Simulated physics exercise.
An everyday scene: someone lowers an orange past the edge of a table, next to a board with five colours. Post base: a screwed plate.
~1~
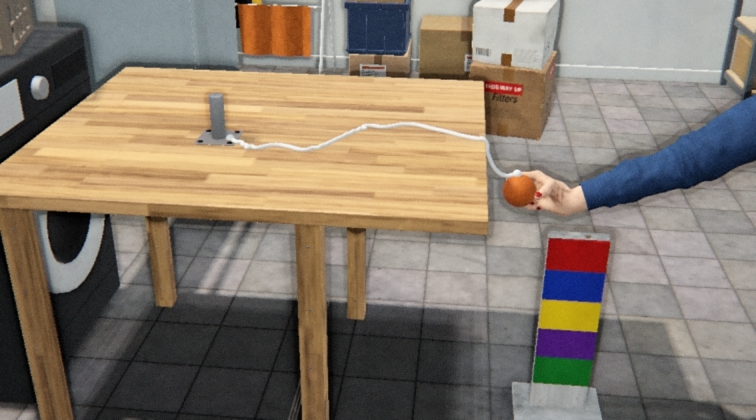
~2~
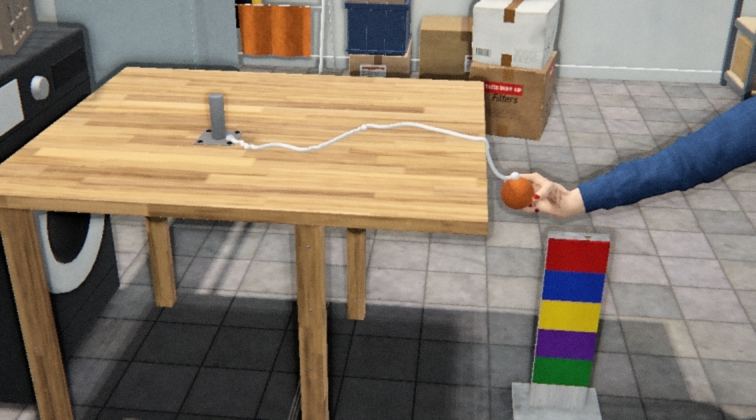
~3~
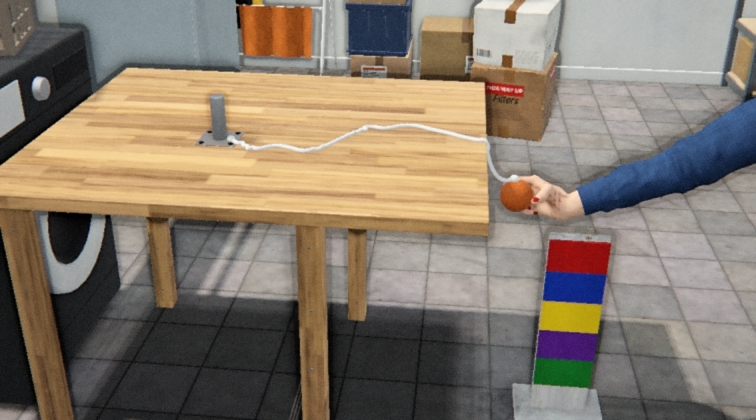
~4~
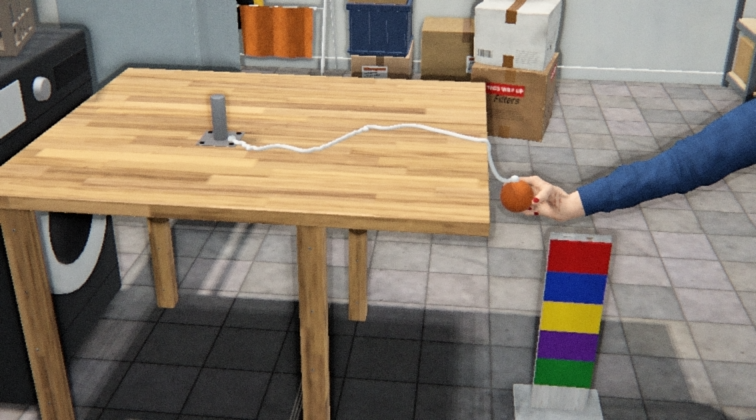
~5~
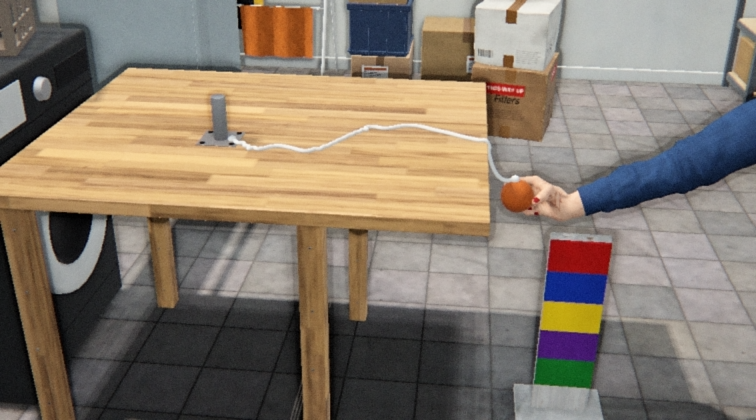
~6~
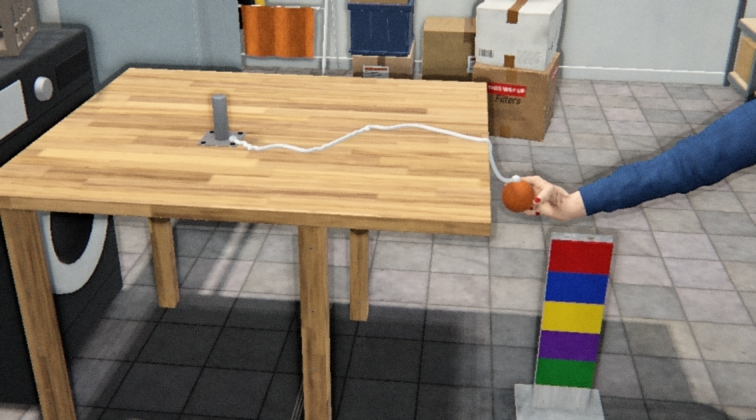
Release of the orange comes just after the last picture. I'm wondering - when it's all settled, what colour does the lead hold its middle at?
It's at blue.
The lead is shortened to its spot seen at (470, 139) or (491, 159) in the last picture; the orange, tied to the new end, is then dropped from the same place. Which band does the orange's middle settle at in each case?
Cut one gives higher than all five; cut two gives red.
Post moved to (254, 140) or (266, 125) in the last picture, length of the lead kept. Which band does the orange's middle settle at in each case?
First try: Yellow; second try: Yellow.
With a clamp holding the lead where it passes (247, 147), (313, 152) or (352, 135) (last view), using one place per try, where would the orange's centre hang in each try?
About (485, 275), (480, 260) and (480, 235).
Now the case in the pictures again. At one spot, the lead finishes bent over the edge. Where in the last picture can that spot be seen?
That spot is around (422, 127).
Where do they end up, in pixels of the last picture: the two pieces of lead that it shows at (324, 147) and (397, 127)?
Result - first point (355, 141), second point (462, 143).
A little later, orange near (507, 278); level with blue.
Next, orange near (457, 276); level with blue.
Later still, orange near (484, 281); level with blue.
When it is over, orange near (483, 282); level with blue. The lead holds its middle at blue.
